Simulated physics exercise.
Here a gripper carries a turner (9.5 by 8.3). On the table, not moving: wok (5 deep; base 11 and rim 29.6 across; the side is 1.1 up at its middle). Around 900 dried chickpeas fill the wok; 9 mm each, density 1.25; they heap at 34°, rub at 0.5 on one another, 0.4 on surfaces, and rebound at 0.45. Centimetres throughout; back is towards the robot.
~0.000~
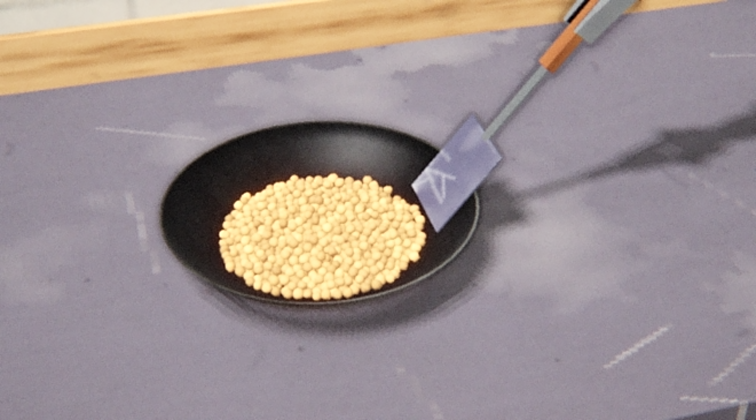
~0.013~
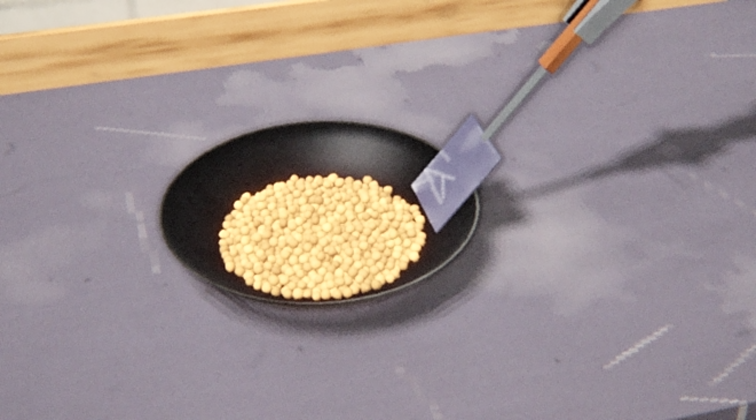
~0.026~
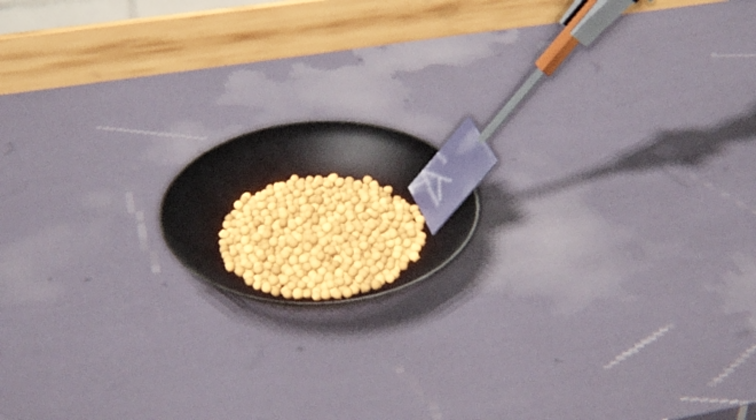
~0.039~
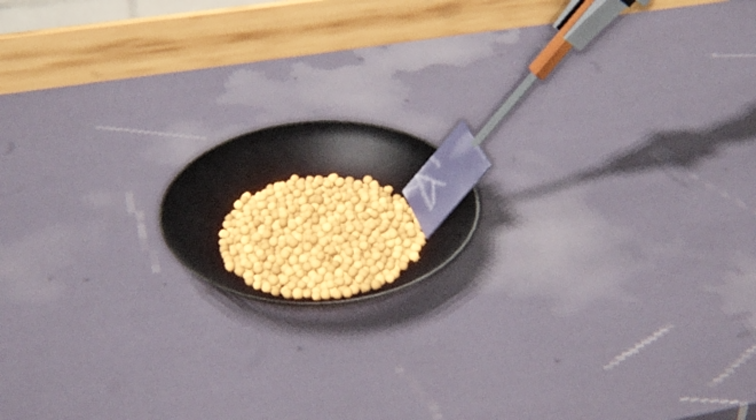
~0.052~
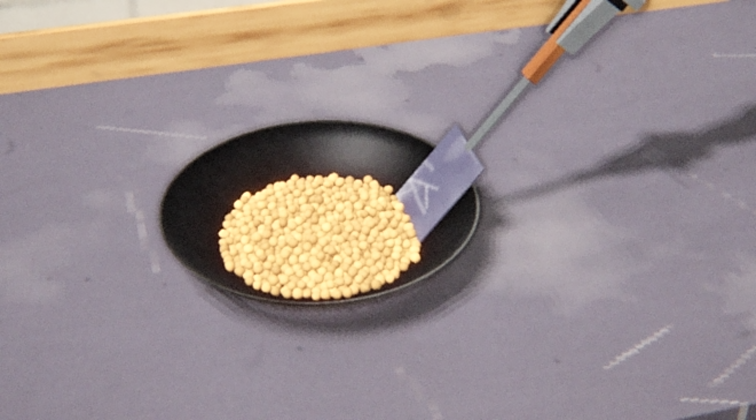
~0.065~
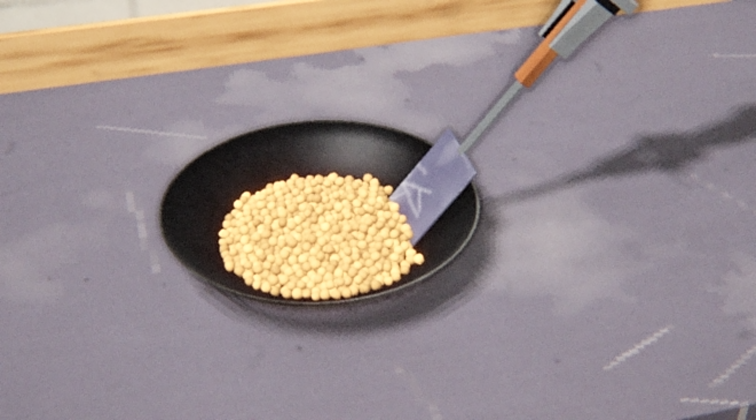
Turner held by a gripper sliding slowly down and left into a black wok, nudging the edge of a heap of chickpeas.
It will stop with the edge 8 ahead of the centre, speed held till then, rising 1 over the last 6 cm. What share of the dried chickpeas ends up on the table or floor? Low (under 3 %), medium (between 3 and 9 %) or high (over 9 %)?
Share on the table or floor: Low (under 3 %).
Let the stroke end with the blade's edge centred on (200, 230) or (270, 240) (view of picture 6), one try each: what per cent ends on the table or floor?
About 20 and 0 per cent.
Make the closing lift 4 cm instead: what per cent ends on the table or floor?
About 0 per cent.
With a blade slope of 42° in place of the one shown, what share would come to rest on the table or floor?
It would be near 0 per cent.
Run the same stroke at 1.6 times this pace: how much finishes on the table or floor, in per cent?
About 10 per cent.
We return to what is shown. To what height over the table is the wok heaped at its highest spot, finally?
Some 6.0 cm.
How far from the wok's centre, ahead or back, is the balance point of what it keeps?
About 5.5 cm ahead.
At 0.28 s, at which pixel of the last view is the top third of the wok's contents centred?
At about (238, 227).
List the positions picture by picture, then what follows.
Turner top edge at (487, 136), sloping 50°; upper third of the load around (319, 227), from x 225 to 420, top at y 180; 900 in the wok, in the first picture.
Turner top edge at (486, 136), sloping 50°; upper third of the load around (319, 227), from x 225 to 420, top at y 180, in the second picture.
Turner top edge at (483, 138), sloping 50°; upper third of the load around (319, 226), from x 225 to 420, top at y 180, in the third picture.
Turner top edge at (477, 142), sloping 50°; upper third of the load around (319, 226), from x 225 to 420, top at y 180, in the fourth picture.
Turner top edge at (470, 146), sloping 50°; upper third of the load around (320, 226), from x 225 to 415, top at y 180, in the fifth picture.
Turner top edge at (463, 150), sloping 50°; upper third of the load around (320, 225), from x 225 to 420, top at y 180; 900 in the wok, in the sixth picture.
By 0.17 s, sloping 50°, highest piece 4 above the table; 900 in the wok.
By 0.28 s, sloping 50°, highest piece 5 above the table; 900 in the wok.
By 0.53 s, sloping 50°, highest piece 6 above the table; 890 in the wok, 10 on the table or floor.
By 1.58 s, sloping 50°, highest piece 6 above the table; 890 in the wok, 10 on the table or floor.
Final count, 890 in the wok, 10 on the table or floor. That is 1 % on the table or floor.
